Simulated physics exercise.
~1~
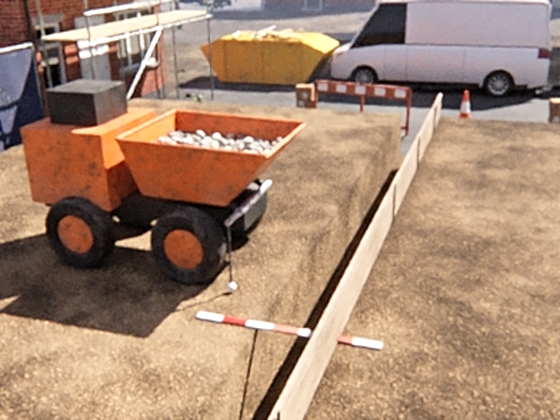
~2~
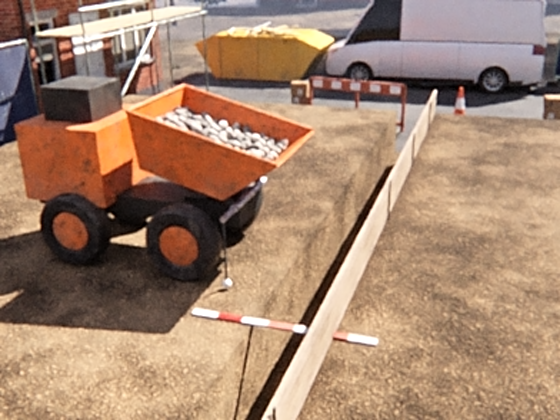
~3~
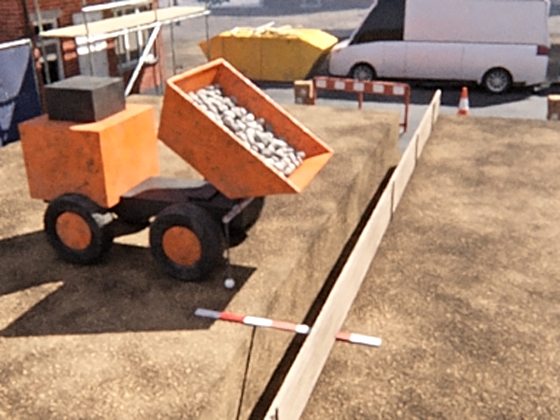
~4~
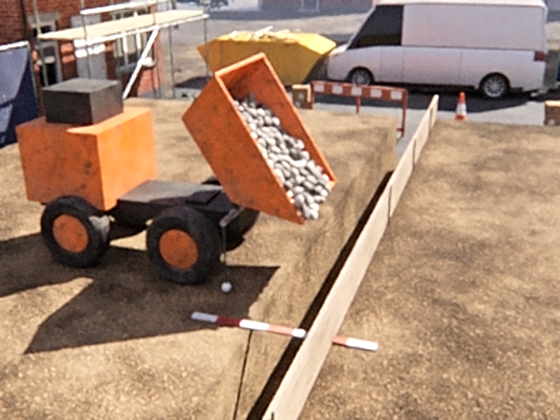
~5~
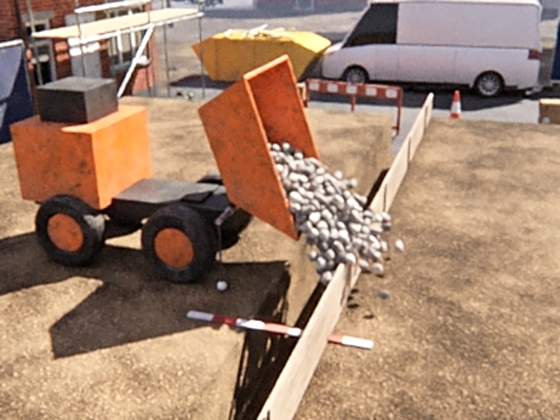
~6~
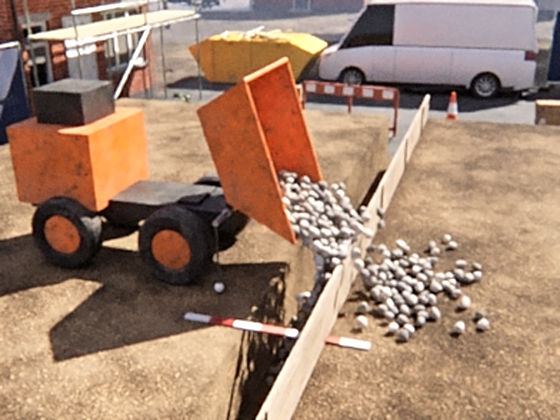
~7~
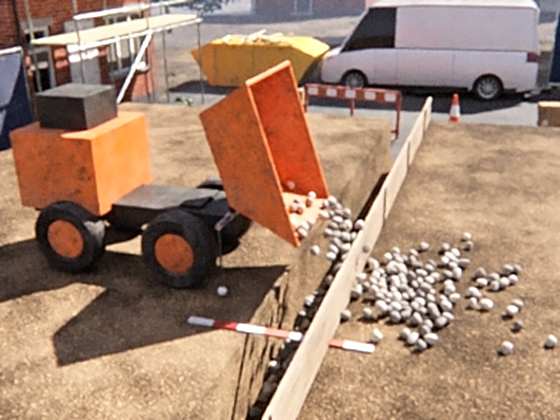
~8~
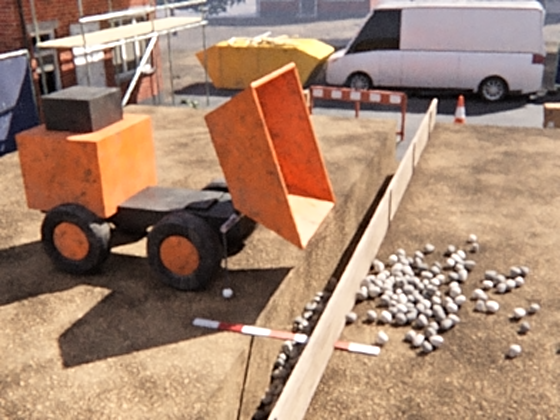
Orange dumper tipping its skip and pouring pale stones into a trench, with some spilling over the board onto the ground beyond.
